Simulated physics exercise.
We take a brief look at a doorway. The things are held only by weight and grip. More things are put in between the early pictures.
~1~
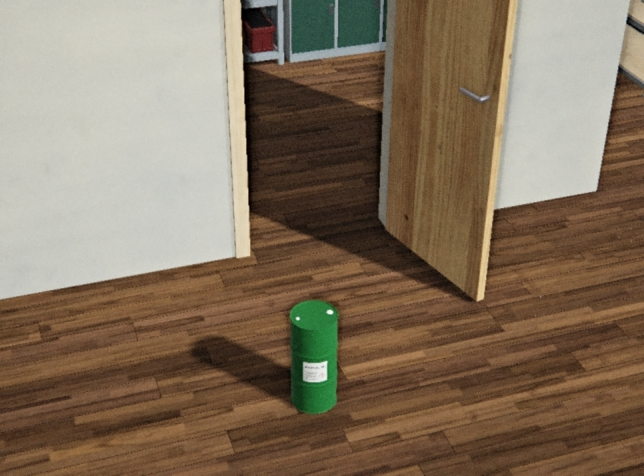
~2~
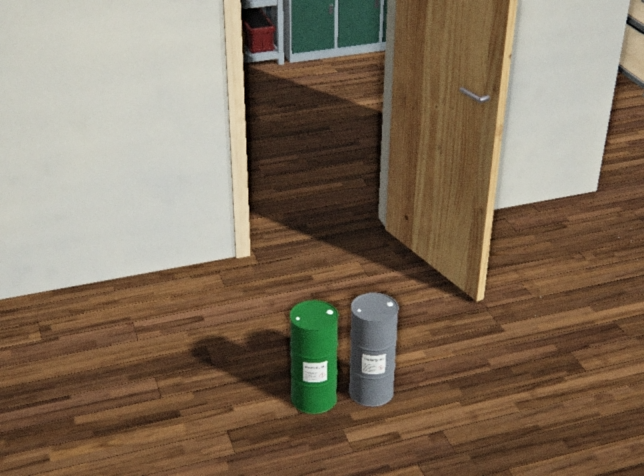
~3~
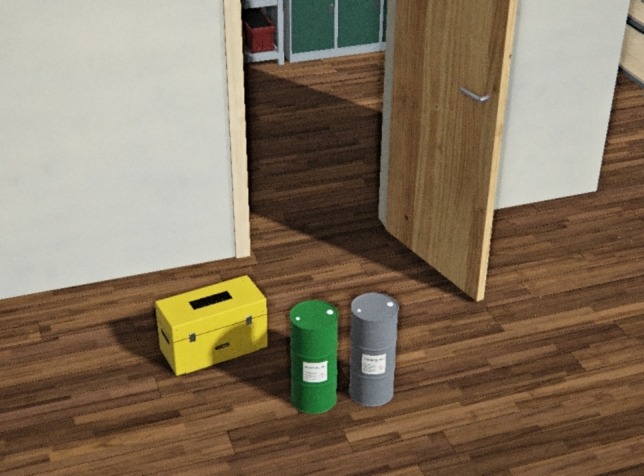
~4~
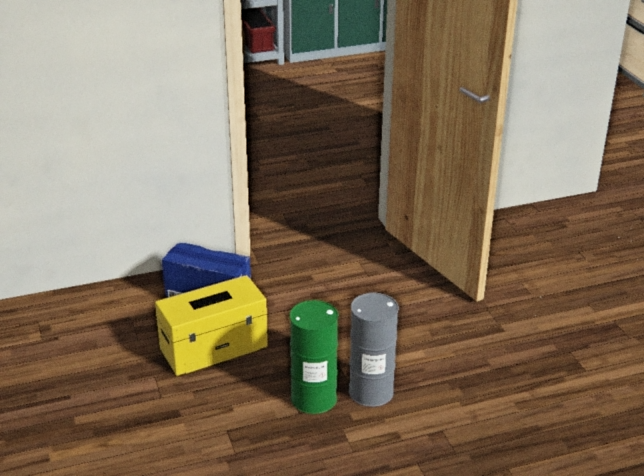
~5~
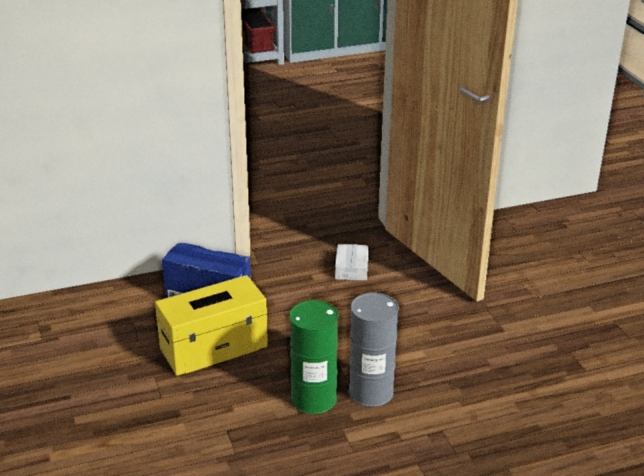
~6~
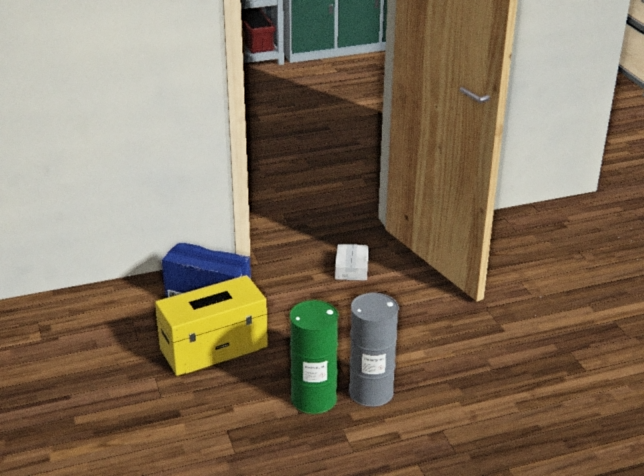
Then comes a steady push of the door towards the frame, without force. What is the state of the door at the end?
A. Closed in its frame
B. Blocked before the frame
A, closed in its frame.
Then, 0.80 s past the last view, door at 77°.
Then, 1.30 s past the last view, door at 44°; white box displaced a little near (339, 258).
Then, 1.60 s past the last view, door at 23°; white box displaced about its own width near (318, 247).
Then, 1.90 s past the last view, door at 3°; white box displaced well along near (303, 233).
Finally, door at 0°; moved from the start, white box; the other 4 still in place. Final places as the last picture's camera would see them, white box near (300, 227).
